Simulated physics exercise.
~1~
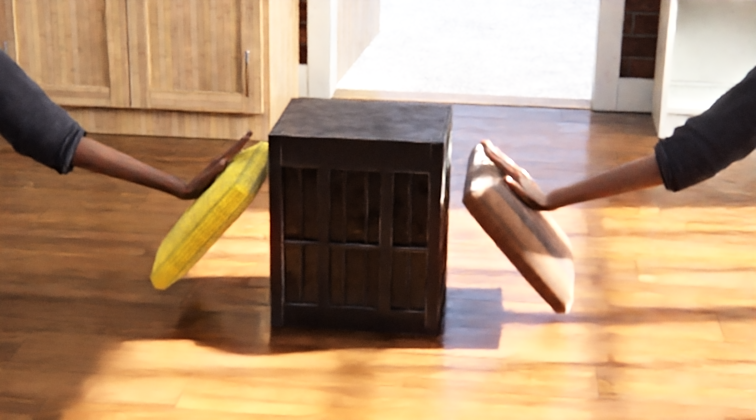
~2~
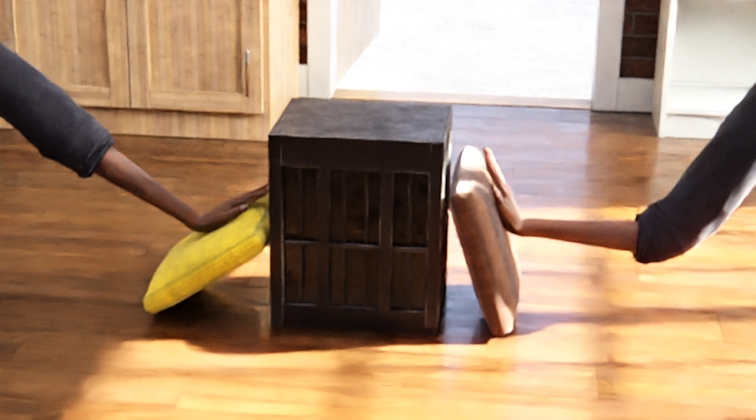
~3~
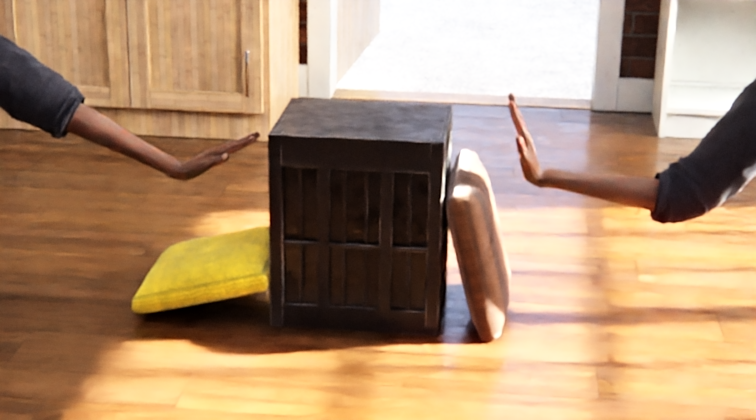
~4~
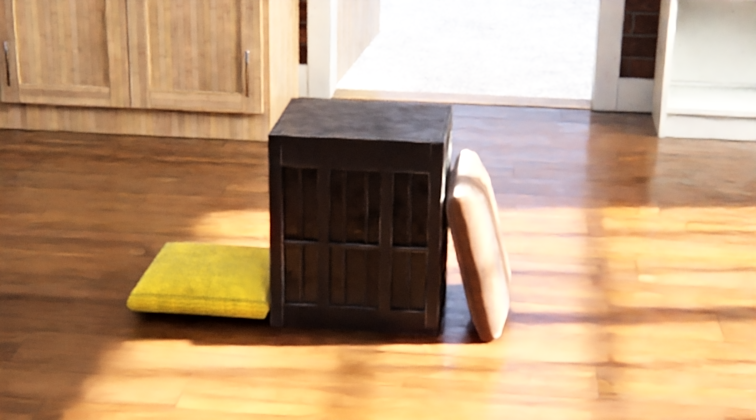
On a sunlit wooden floor in front of pale cabinets, two hands hold a yellow cushion and a brown cushion at a slant on either side of a black crate. The hands bring them in against it, the yellow one sinking low on the left while the brown one comes nearly upright on the right. Both hands then let go and draw back. The yellow cushion slips down the crate's side and settles flat on the floor. The brown cushion holds its steep lean against the crate, which never moves.
